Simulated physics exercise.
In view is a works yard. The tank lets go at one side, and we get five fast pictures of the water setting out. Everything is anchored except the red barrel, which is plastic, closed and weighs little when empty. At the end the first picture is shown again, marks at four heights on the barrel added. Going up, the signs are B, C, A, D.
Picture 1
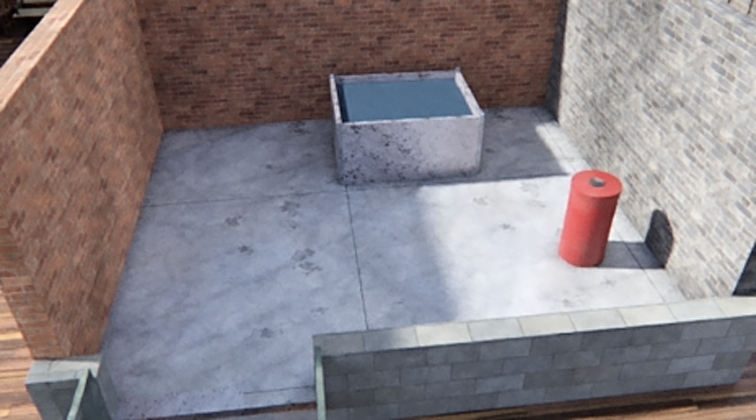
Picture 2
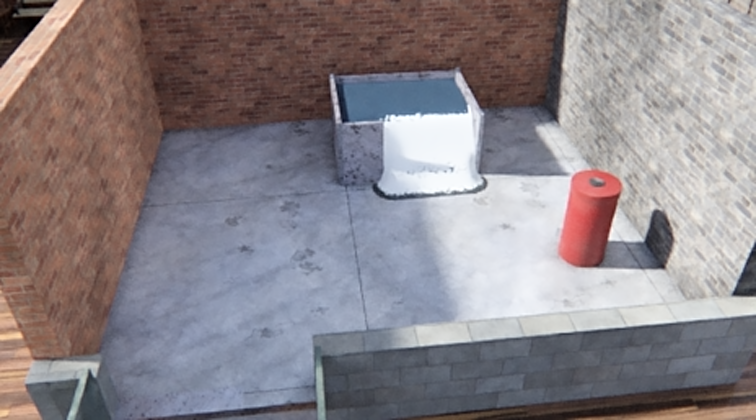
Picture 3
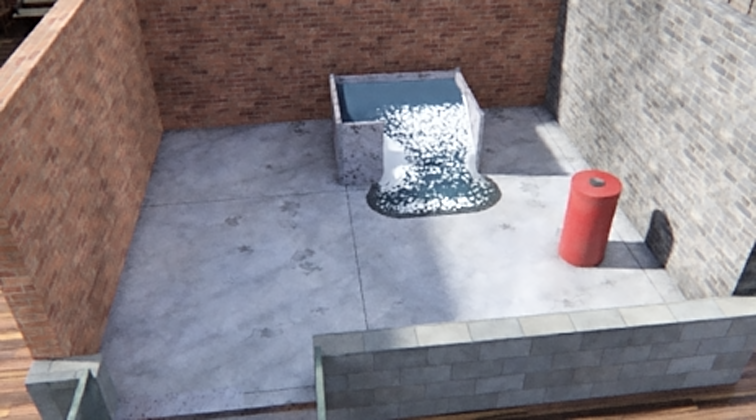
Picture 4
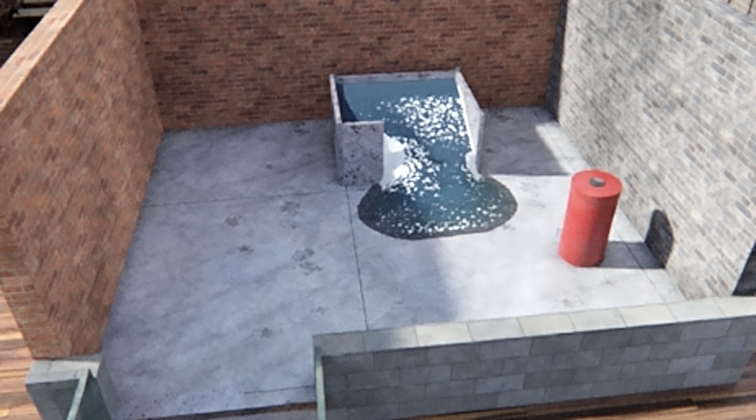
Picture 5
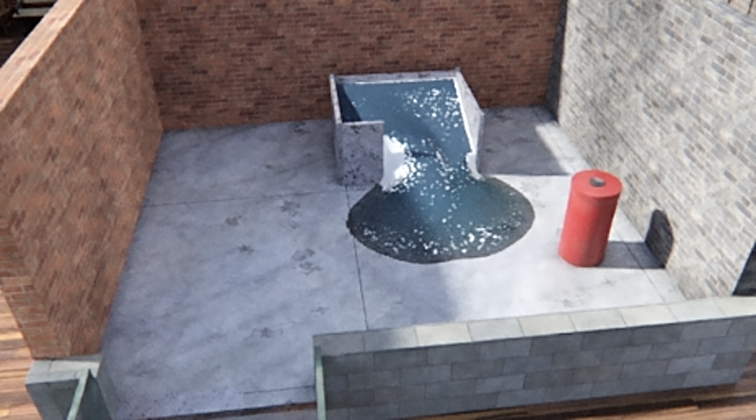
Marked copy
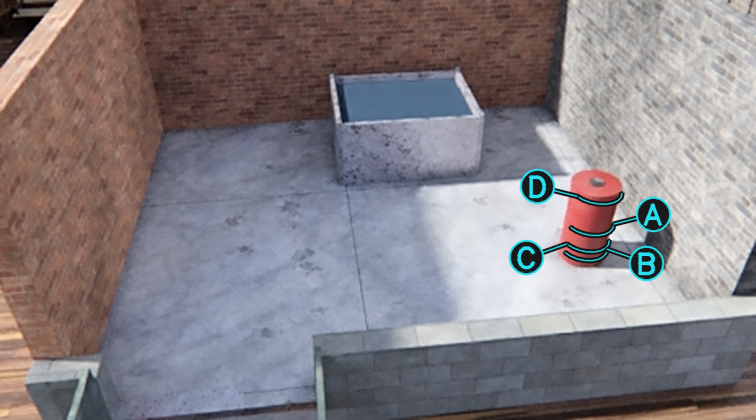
The footage shows a walled concrete yard with a full tank and a red barrel to its right; water bursts through the tank's front and spreads across the ground in a widening dark pool, while the barrel stays still.
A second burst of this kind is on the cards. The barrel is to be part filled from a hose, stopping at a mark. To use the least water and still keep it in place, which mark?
Choose A.
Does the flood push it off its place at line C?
Yes, that goes wrong.
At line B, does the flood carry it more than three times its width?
No, less.
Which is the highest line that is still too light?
C.
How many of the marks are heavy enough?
Two of them.
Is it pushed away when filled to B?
Yes, it does.
On the marked copy, A at (598, 235); B at (591, 260); C at (594, 251); D at (606, 204); from the bottom up B, C, A, D.
With A, it does not move.
With B, it is pushed about twice its own width away.
With C, it is pushed about half its own width away.
With D, it does not move.
